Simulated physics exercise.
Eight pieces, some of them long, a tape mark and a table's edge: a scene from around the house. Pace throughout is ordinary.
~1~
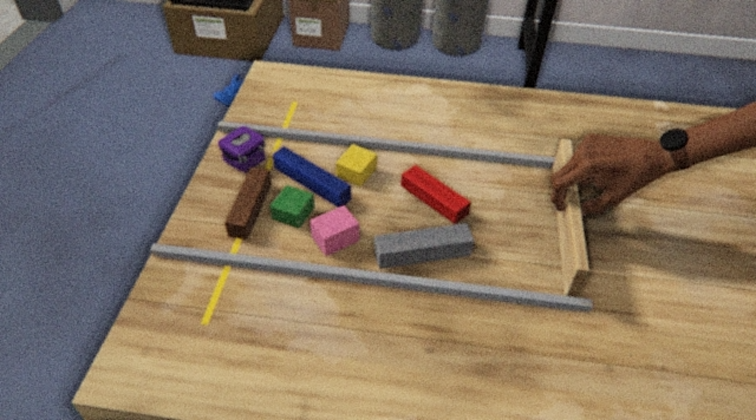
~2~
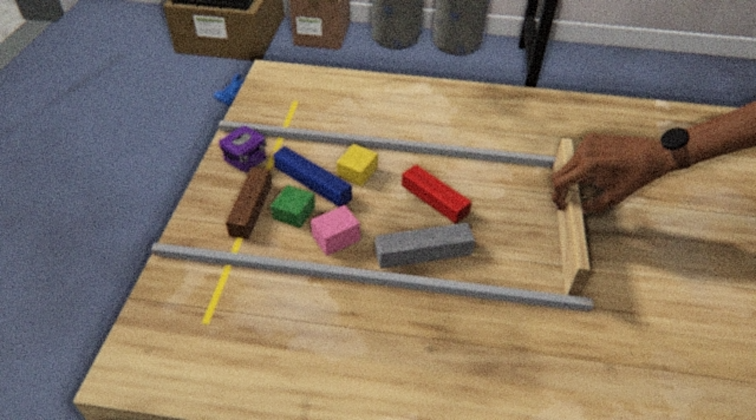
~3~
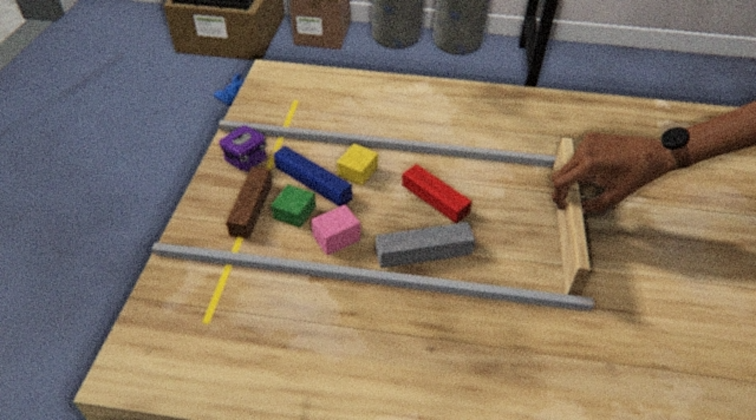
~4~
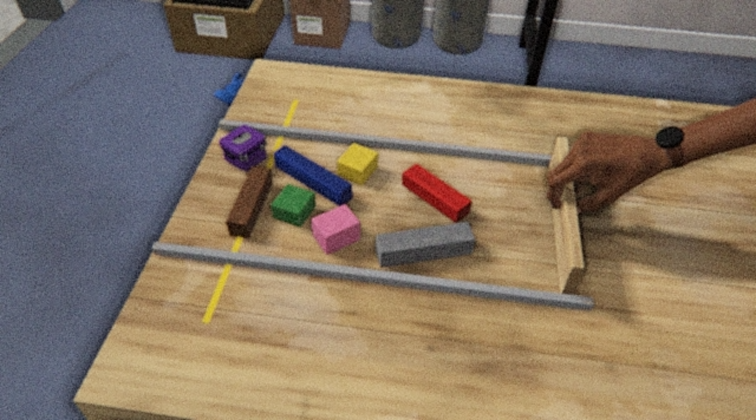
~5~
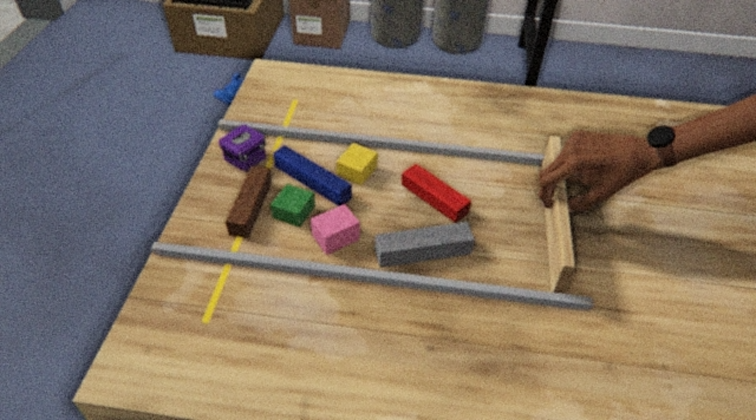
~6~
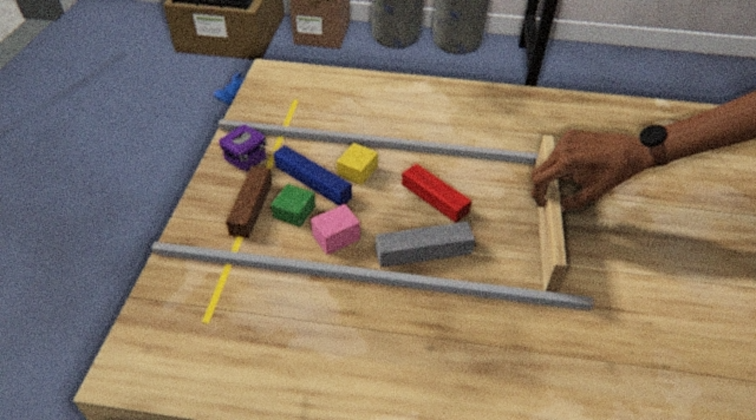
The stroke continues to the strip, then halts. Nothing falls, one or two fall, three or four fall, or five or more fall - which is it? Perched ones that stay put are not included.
The ones that fall? One or two of them, I think.
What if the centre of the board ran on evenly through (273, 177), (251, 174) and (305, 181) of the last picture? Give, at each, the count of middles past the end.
In order of the places given, that's 2, 2 and 0.
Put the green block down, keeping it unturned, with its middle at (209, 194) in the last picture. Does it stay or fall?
It simply slips off.
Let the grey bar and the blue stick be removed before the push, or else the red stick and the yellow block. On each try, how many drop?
That gives 0 in the first case, then 1 in the second.
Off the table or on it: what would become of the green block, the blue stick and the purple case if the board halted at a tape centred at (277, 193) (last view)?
What happens: The green block does not come off, the blue stick does not come off, the purple case goes down.
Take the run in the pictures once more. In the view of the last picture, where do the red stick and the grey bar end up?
In the last picture the red stick sits around (256, 166) and the grey bar around (194, 222).
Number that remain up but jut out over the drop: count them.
The tally is 3.
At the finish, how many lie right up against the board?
It's 2 of them.
Early on, none off yet; purple case at rest near (243, 148); brown bar at rest near (250, 201); green block at rest near (294, 205).
A while later, none off yet; purple case at rest near (243, 148); brown bar at rest near (250, 201); green block moving near (288, 201).
Further along, none off yet; purple case travelled about its own width near (208, 138); brown bar travelled about its own width near (197, 189); green block travelled well along near (227, 189).
Finally, the number that fall off is one or two; lost, brown bar and purple case.
